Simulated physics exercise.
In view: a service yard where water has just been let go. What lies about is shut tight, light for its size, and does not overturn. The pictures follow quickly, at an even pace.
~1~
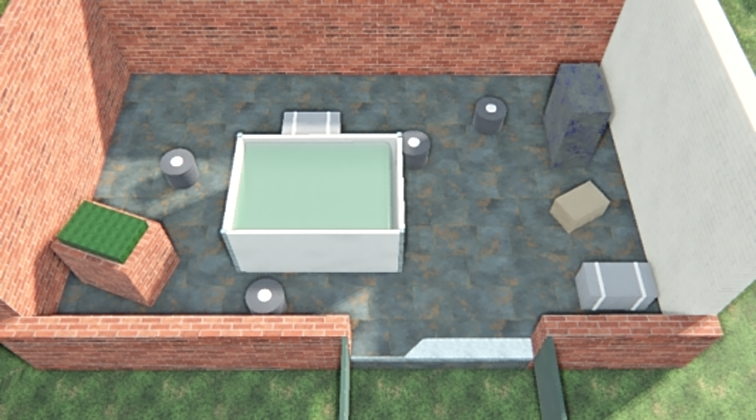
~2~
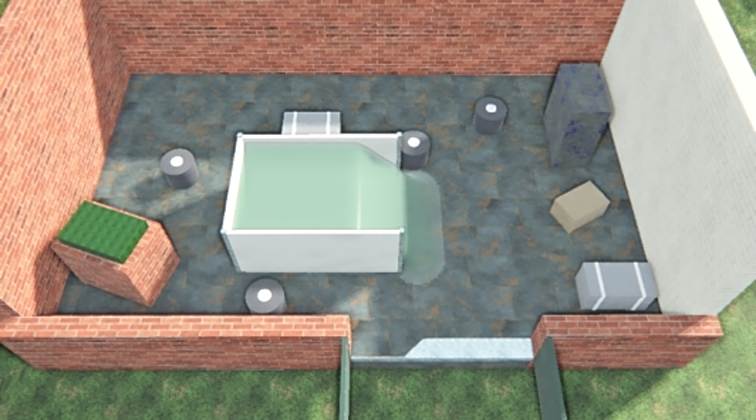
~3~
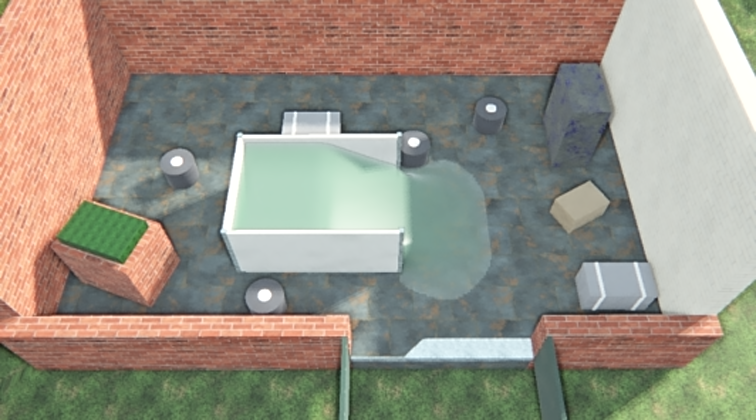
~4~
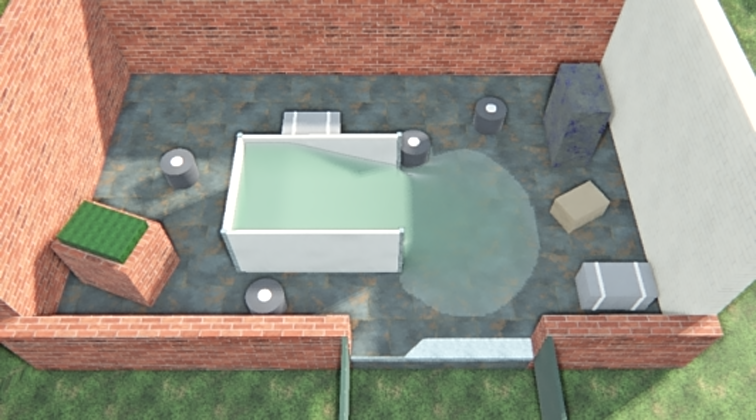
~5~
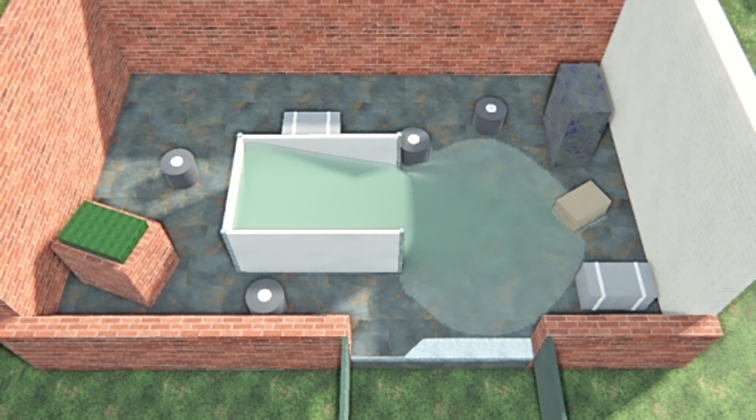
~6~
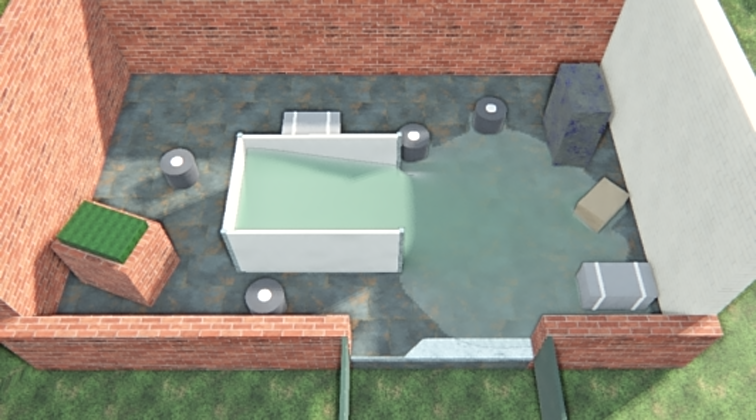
To begin with, greenish water fills a white-walled tank in a brick-walled yard dotted with drums and boxes. The water pours out at the tank's right side and spreads across the dark paving in a widening sheet. As it reaches the small tan box, the box shifts slightly right and turns.
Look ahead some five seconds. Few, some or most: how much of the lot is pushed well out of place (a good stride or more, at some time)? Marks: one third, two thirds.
That comes to one to two thirds.
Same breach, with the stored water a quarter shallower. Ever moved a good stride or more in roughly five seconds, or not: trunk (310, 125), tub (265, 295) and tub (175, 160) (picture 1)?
One after the other: Short of that, short of that, not that far.
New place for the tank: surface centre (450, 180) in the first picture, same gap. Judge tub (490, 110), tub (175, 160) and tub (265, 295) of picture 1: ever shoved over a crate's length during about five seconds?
One after the other: Yes, under that, that far or more.
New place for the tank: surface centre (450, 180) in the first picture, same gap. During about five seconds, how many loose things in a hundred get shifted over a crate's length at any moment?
Close to 90 %.
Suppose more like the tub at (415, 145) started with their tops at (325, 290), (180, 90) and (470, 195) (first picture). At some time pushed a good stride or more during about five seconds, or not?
In turn: Never so far, not that far, swept aside.
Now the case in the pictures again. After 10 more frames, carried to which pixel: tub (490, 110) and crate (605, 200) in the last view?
Near (501, 66) and (646, 216).
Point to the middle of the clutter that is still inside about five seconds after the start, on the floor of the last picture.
Close to (340, 204).
A moment on, 1 of 7 are well off their spots; 1 afloat.
Next, 2 of 7 are well off their spots; 3 afloat.
Later, 3 of 7 are well off their spots; 2 afloat.
In the end, 3 of 7 are well off their spots, and 3 have been at some point; 3 afloat.
